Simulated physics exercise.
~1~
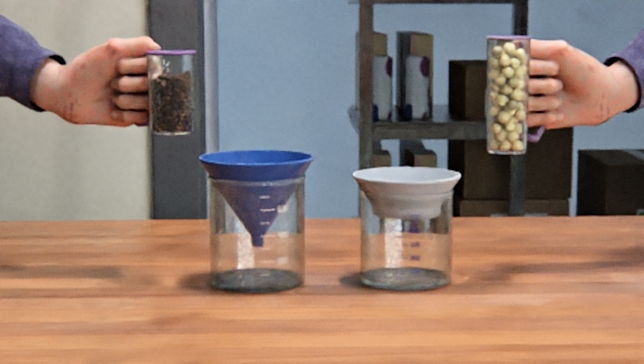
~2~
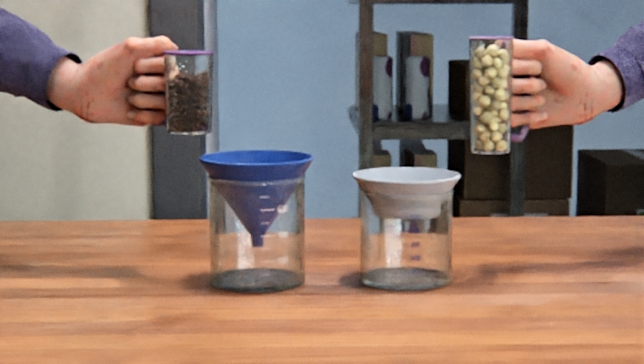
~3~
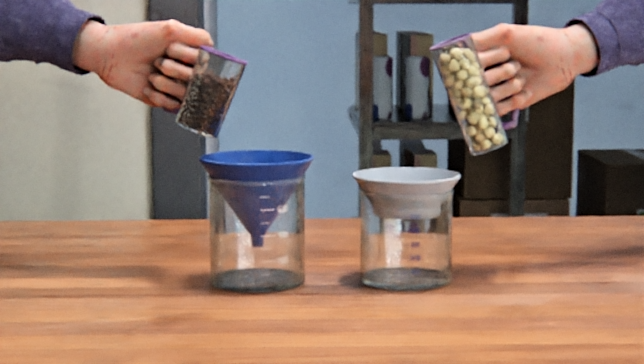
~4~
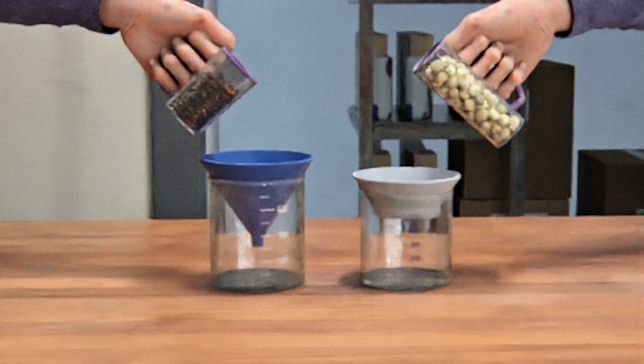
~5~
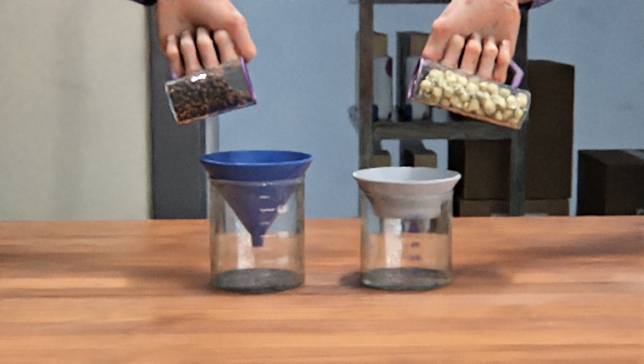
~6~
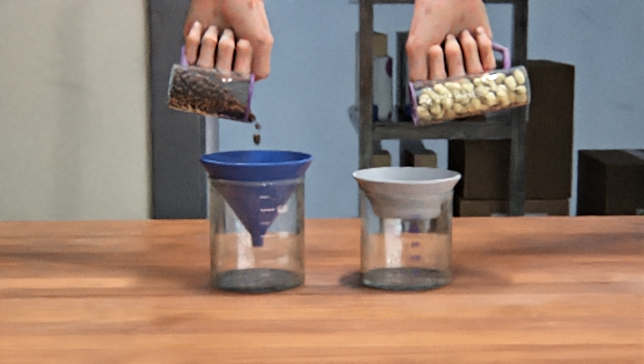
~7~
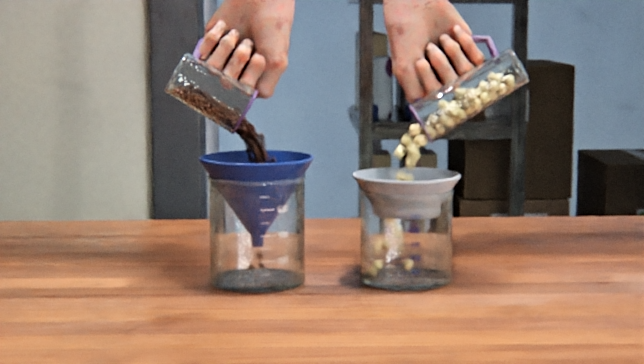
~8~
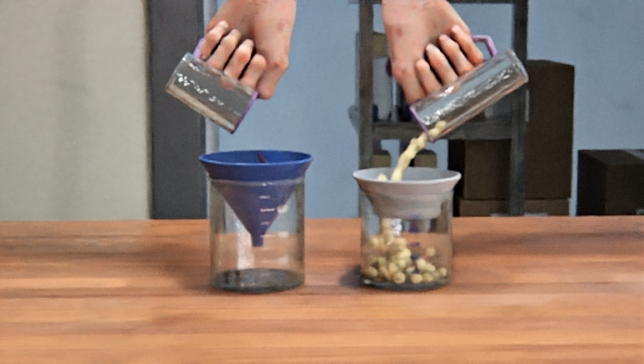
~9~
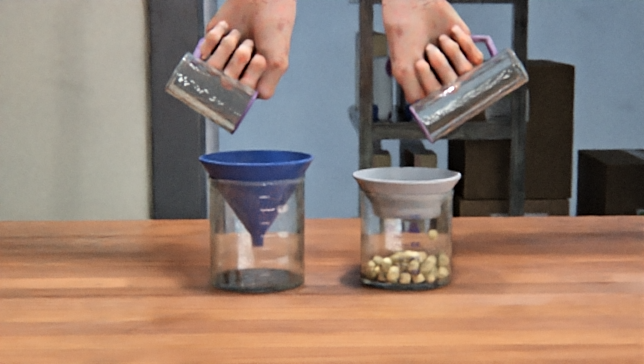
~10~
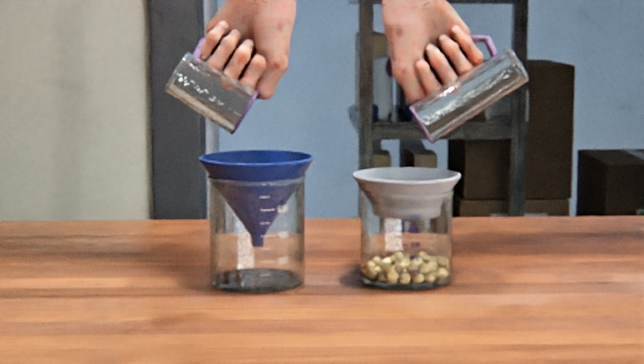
At first, two hands hold clear cups upright above a wooden table, the left cup filled with small dark pieces and the right with larger pale ones. The hands move inward and tilt the cups over a blue funnel and a pale grey funnel, each set in a glass jar. A few dark pieces drop first, then both loads pour out as the cups tip further. The pale pieces tumble through into their jar until the right funnel clears. On the left, nearly all the dark pieces stay stuck in the blue funnel, leaving its jar almost empty beneath the emptied cup.
